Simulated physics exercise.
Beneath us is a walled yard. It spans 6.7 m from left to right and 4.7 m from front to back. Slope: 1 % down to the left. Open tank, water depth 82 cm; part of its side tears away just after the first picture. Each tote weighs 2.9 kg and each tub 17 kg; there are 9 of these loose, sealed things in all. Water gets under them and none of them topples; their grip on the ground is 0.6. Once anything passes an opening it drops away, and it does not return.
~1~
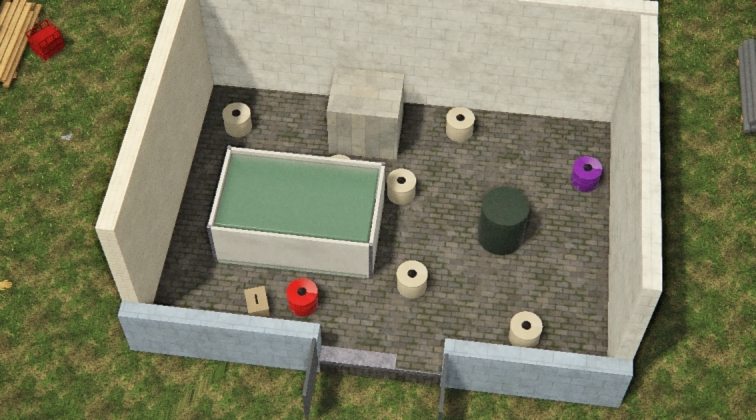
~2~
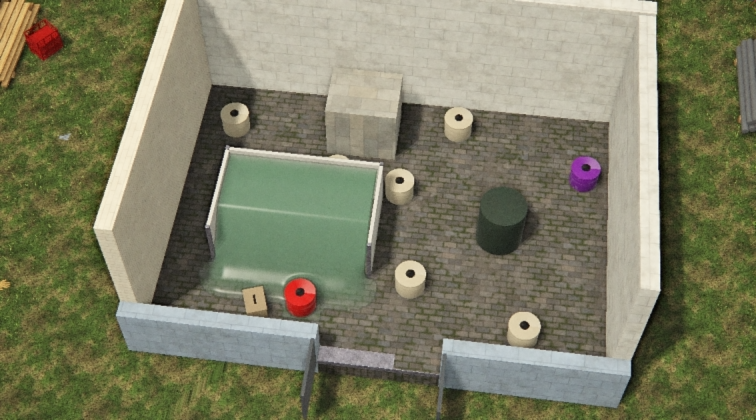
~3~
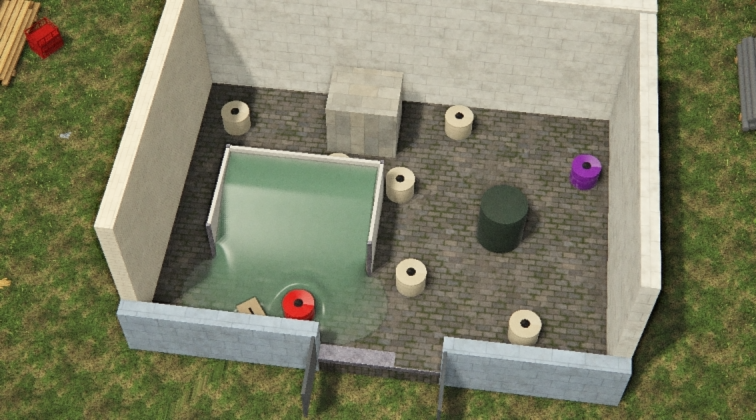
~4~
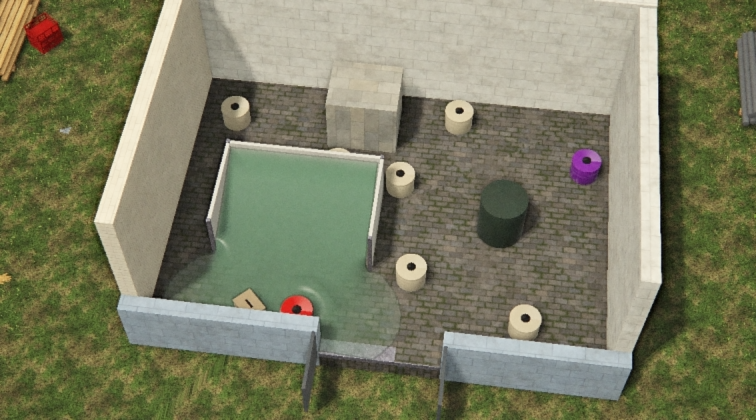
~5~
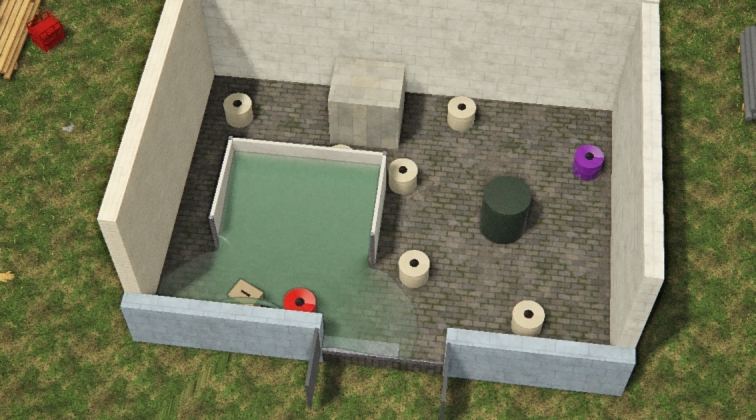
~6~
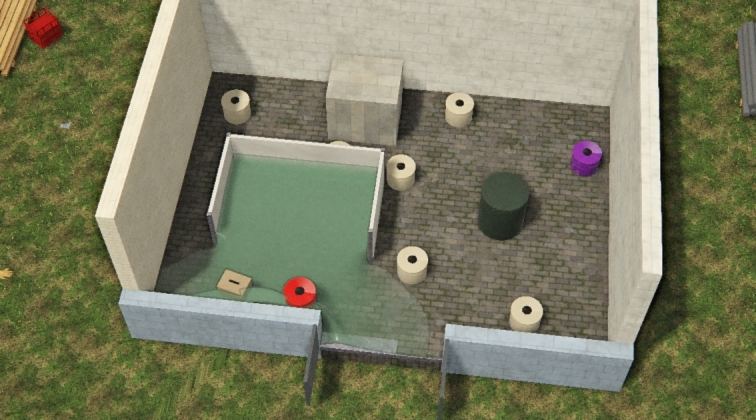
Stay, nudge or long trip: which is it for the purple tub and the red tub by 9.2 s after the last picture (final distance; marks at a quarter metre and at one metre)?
Final spots: Purple tub near where it began, red tub a long way off.
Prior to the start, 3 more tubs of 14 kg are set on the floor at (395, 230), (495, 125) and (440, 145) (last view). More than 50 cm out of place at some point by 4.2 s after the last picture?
From first to last: Does not reach it, does not reach it, does not reach it.
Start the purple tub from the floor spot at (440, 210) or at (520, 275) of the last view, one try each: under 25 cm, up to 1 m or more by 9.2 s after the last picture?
First it remains in place, then it remains in place.
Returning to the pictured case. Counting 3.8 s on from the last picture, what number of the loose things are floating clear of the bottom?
Total: 1.
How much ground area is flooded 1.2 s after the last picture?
At that time the wet patch spans about 12 m2.
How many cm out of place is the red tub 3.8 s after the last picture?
Some 300 cm from the start.
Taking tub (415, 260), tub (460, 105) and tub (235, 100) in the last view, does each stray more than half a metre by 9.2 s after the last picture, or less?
Taking them in order: Fell shy, fell shy and exceeded.
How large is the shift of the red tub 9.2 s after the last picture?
Roughly 300 centimetres.
Then, 1.2 s after the last picture the purple tub is near (588, 152), 0.0 m from its start, aground; the red tub is near (425, 287), 1.8 m from its start, aground; 0 of 9 are out; 1 afloat.
Then, 3.8 s after the last picture the purple tub is near (588, 152), 0.0 m from its start, aground; the red tub is near (503, 286), 2.9 m from its start, aground; 0 of 9 are out; 1 afloat.
Then, 6.2 s after the last picture the purple tub is near (588, 152), 0.0 m from its start, aground; the red tub is near (503, 286), 2.9 m from its start, aground; 0 of 9 are out; 1 afloat.
Then, 9.2 s after the last picture the purple tub is near (588, 152), 0.0 m from its start, aground; the red tub is near (503, 286), 2.9 m from its start, aground; 0 of 9 are out; 1 afloat.
